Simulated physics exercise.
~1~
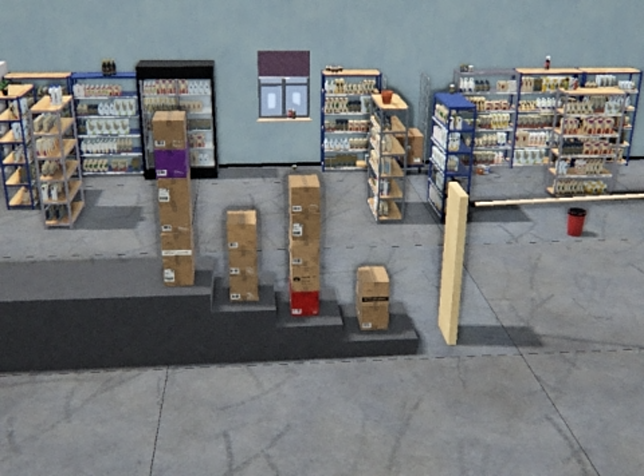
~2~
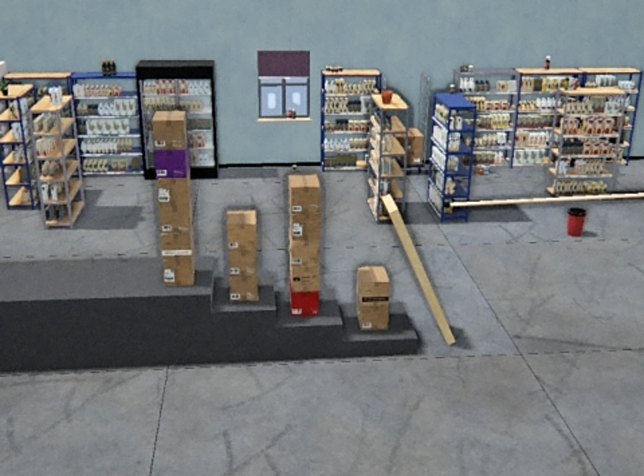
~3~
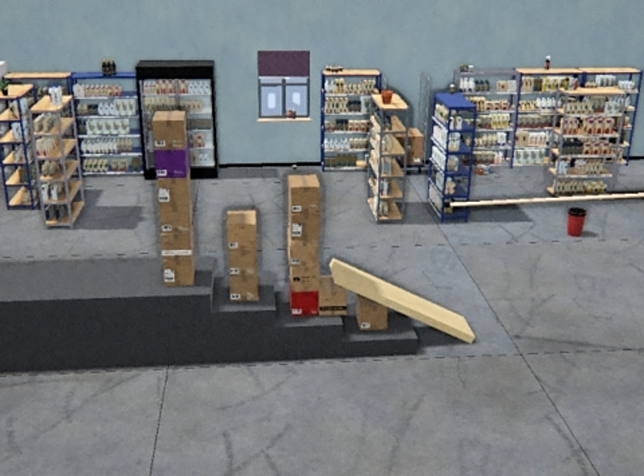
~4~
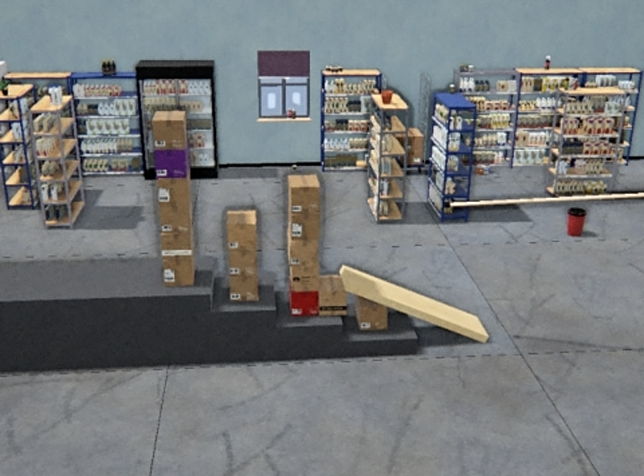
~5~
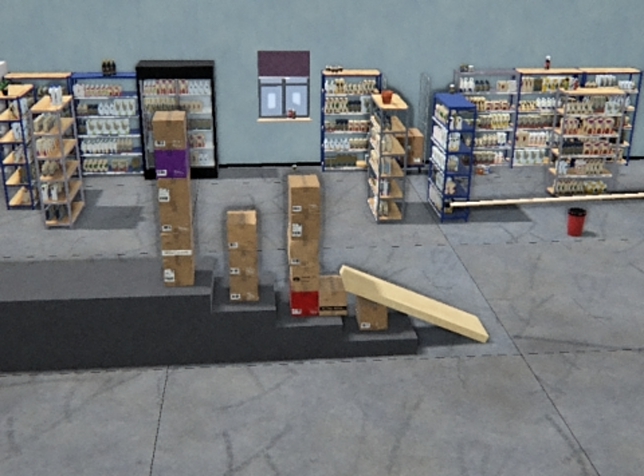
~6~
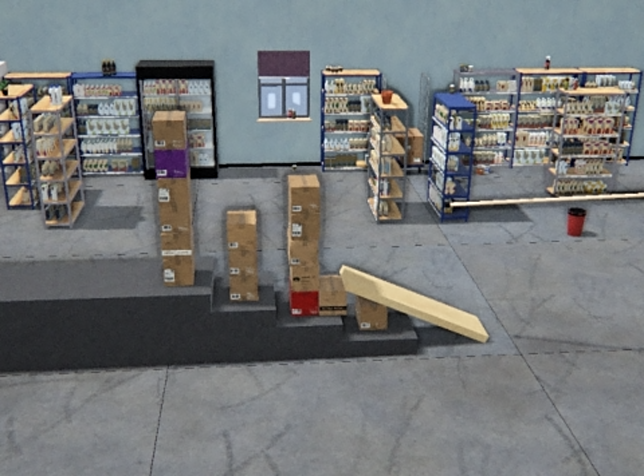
A tall upright board tips left toward several columns of cartons on rising steps, knocks the top carton off the lowest stack against the next column, then slides slightly right and comes to rest slanted across the remaining box, while the taller columns stay standing.
